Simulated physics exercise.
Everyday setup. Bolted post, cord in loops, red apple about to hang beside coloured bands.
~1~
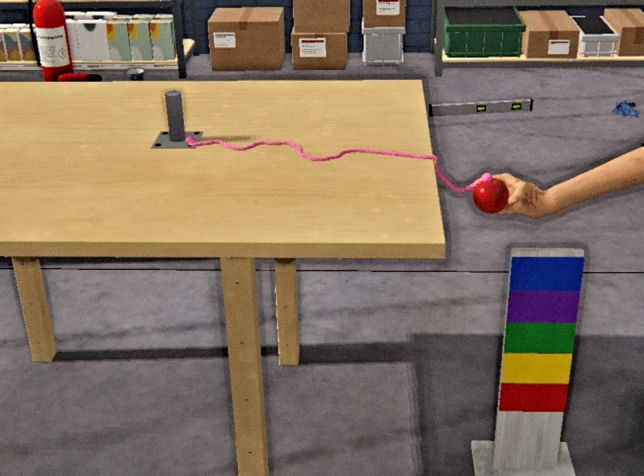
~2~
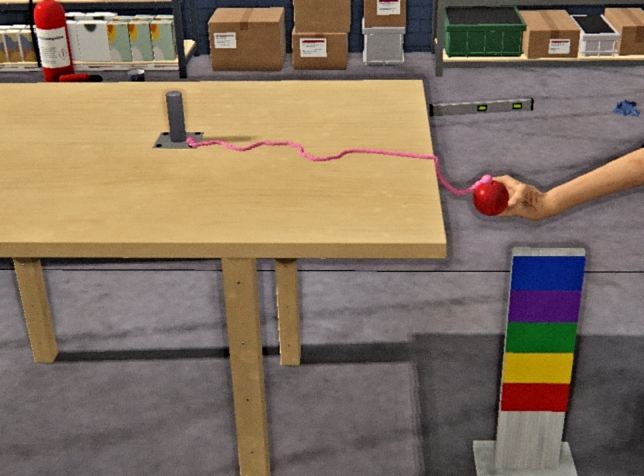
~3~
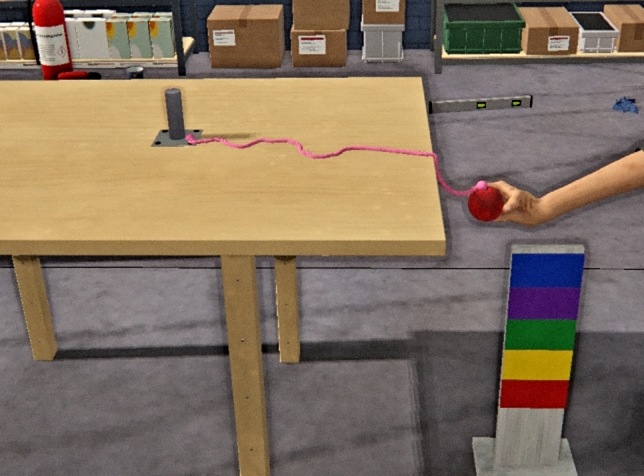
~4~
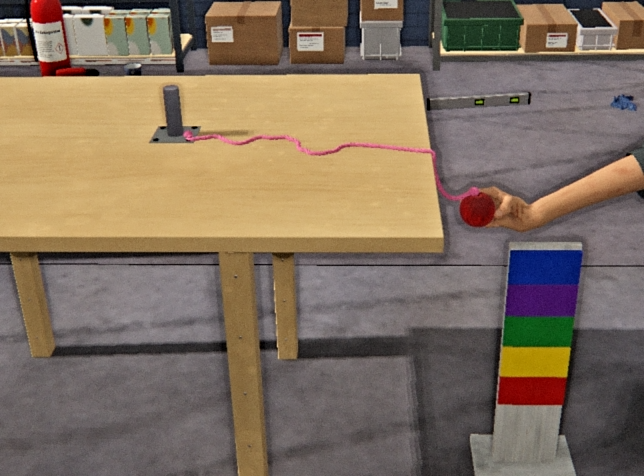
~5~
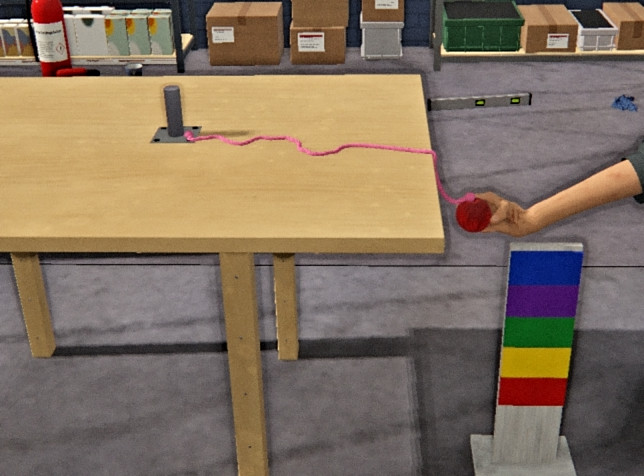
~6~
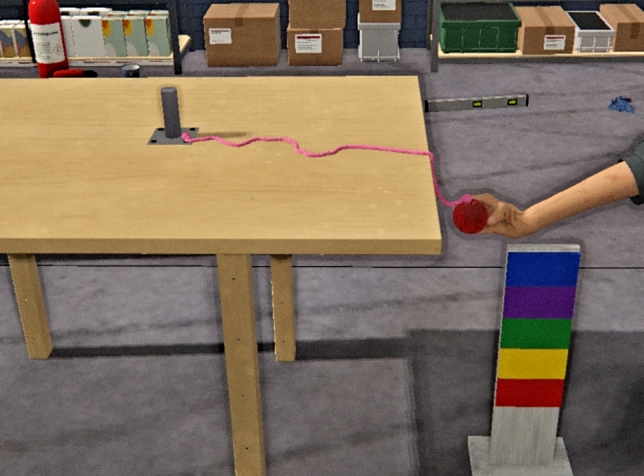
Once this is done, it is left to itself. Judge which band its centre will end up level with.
I would say purple.
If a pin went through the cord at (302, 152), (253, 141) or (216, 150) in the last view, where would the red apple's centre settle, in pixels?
Try one gives (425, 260), try two (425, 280), and try three (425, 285).
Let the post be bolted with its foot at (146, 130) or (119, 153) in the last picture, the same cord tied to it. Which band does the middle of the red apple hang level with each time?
Answer, in order: Blue, blue.
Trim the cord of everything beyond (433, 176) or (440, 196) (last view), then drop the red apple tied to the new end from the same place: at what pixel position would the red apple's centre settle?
About (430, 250), then (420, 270).
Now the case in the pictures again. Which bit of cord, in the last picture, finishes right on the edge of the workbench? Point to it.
Near (365, 147).
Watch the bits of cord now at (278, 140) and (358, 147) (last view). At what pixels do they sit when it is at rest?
Point one to (305, 144), point two to (422, 152).
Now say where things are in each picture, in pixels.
Red apple (491, 196); blue (547, 275); purple (543, 308); green (540, 339); yellow (537, 370); red (534, 399), in the first picture.
Red apple (491, 198); cord through (209, 144) (265, 143) (304, 156) (363, 151) (433, 161), in the second picture.
Red apple (486, 204), in the third picture.
Red apple (477, 209); cord through (206, 138) (262, 137) (301, 150) (361, 145) (430, 156), in the fourth picture.
Red apple (474, 215), in the fifth picture.
Red apple (471, 216); cord through (204, 140) (260, 139) (299, 152) (359, 147) (428, 157), in the sixth picture.
Soon after, apple near (457, 296); level with purple.
Then, apple near (397, 289); level with purple.
Further on, apple near (431, 298); level with purple.
At rest, apple near (429, 298); level with purple. Its centre hangs level with the purple band.
